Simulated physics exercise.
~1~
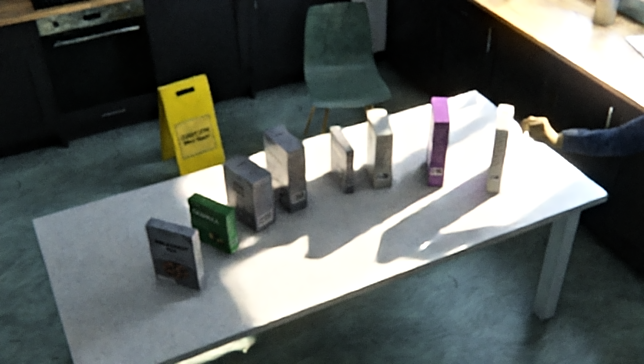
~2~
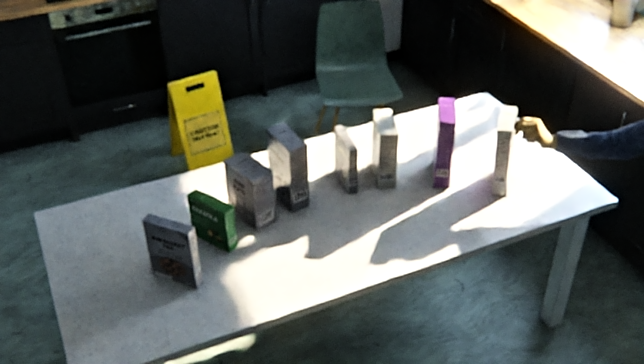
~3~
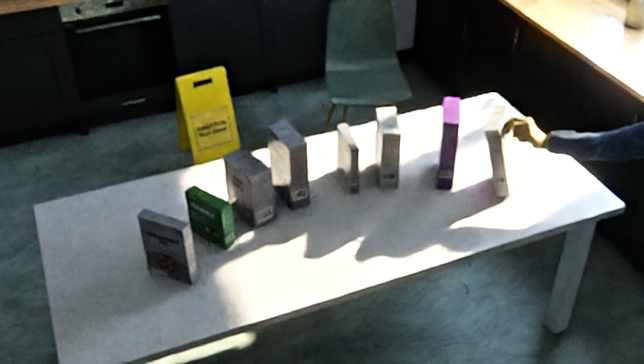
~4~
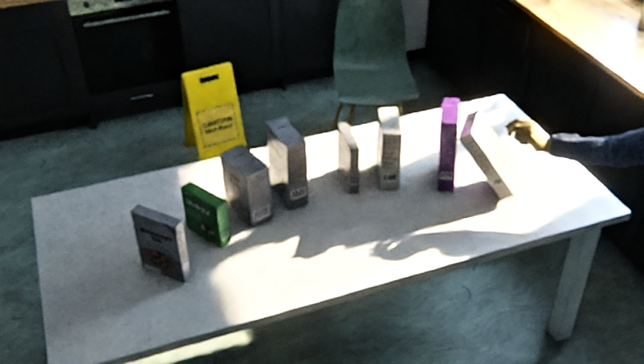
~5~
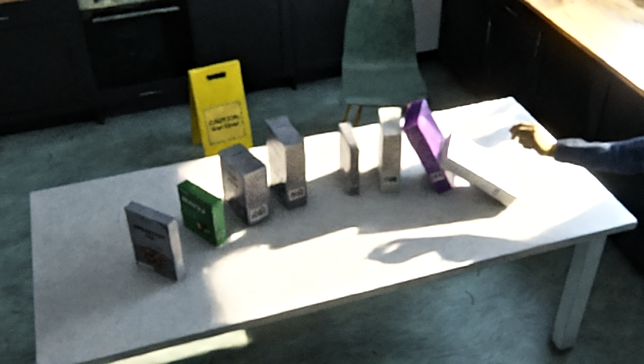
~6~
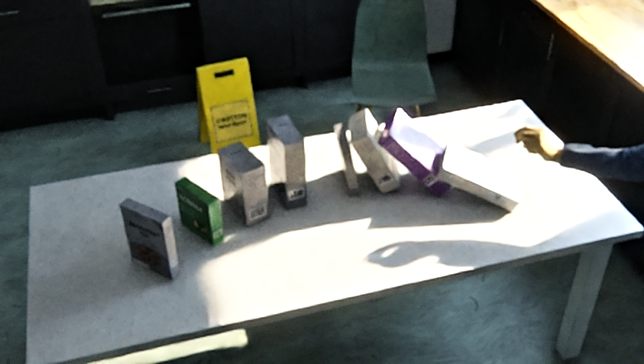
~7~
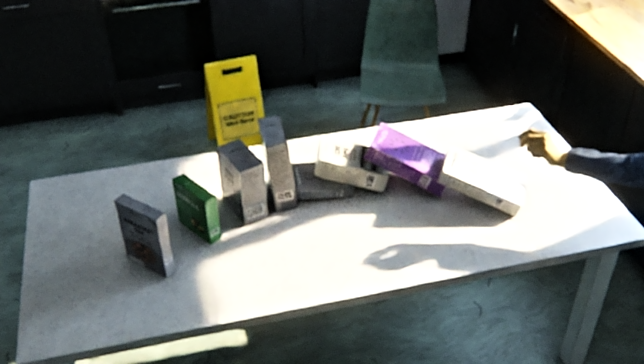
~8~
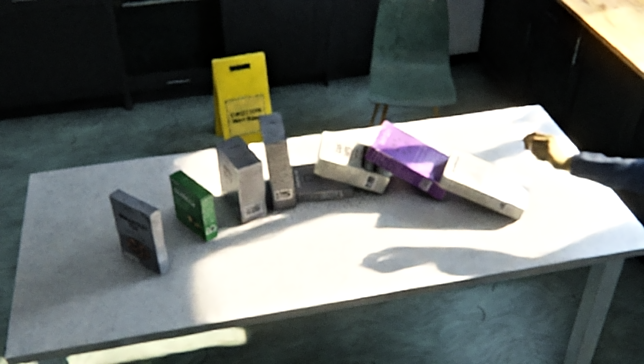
A gloved hand at the right edge of a white table tips the nearest pale box in a curving row of upright boxes, and it leans left. It drops onto its side against the foot of the purple box, which starts to lean left in turn. The purple box pushes into the next pale box, which tilts against a thin one beside it. Both of these go down, and the purple box settles slanted on top of the pile. The toppling stops there, with the green box and three grey ones still standing at the left.
